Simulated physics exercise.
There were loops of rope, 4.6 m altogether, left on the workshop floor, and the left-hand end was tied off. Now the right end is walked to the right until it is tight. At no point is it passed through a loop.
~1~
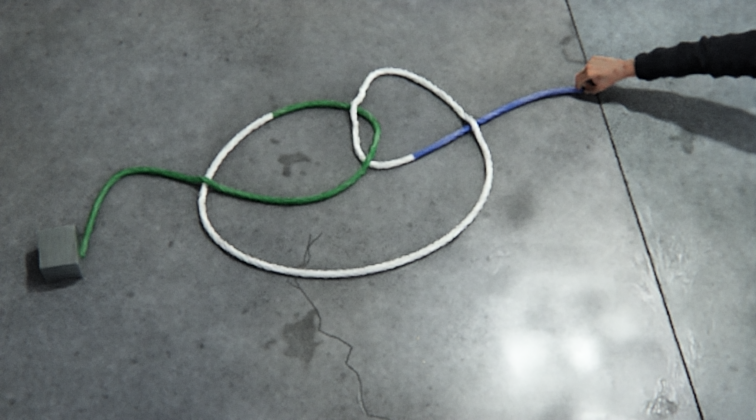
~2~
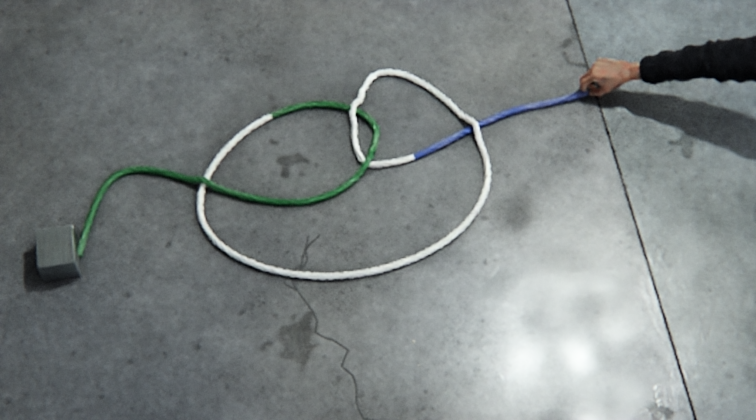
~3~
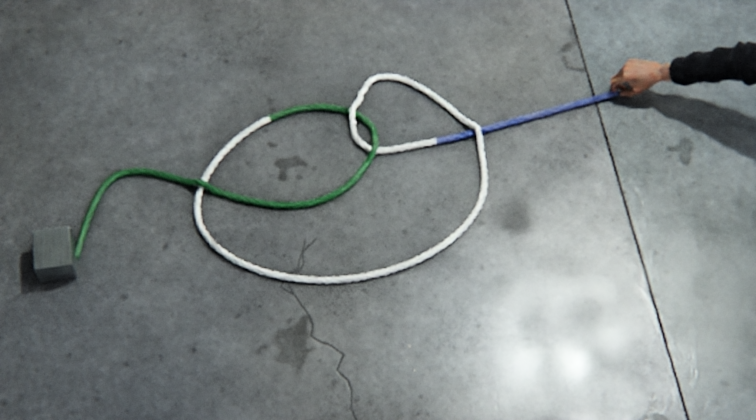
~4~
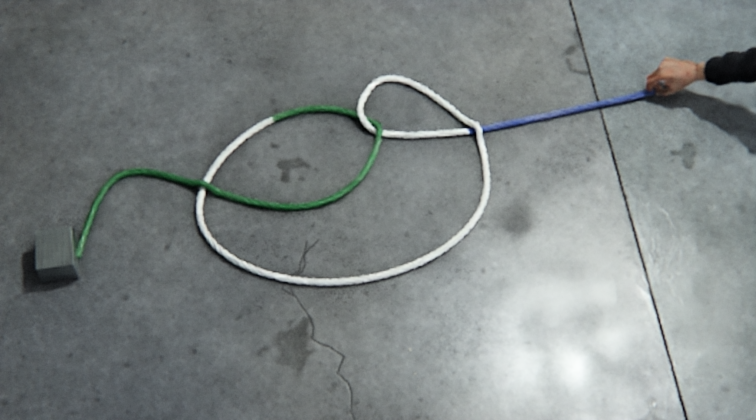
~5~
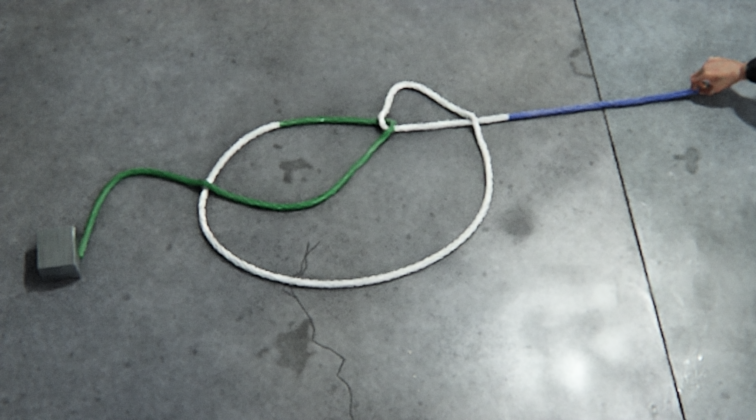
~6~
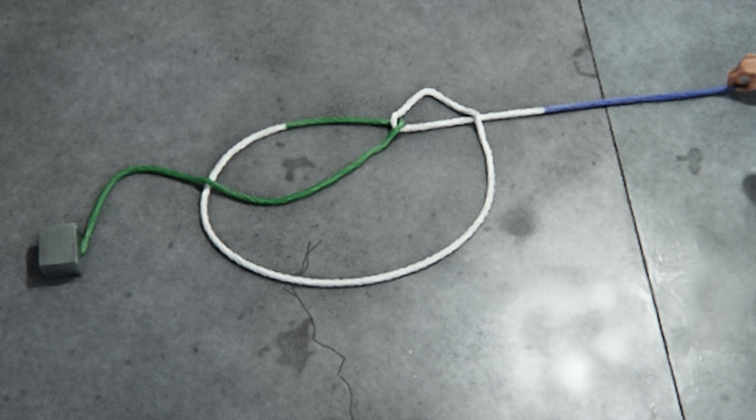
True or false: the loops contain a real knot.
True.
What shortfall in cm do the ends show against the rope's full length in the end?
Roughly 20 centimetres.
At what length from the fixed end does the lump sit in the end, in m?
I'd put it at close to 1.2 m along from the fixed end.
Next, the ends are 2.7 m apart, loops still 42 cm across.
Then, the ends are 3.4 m apart, loops still 17 cm across.
After that, the ends are 4.1 m apart, loops still 16 cm across.
Later, the ends are 4.4 m apart, loops still 8 cm across.
At the end, the ends are 4.4 m apart, loops still 8 cm across.
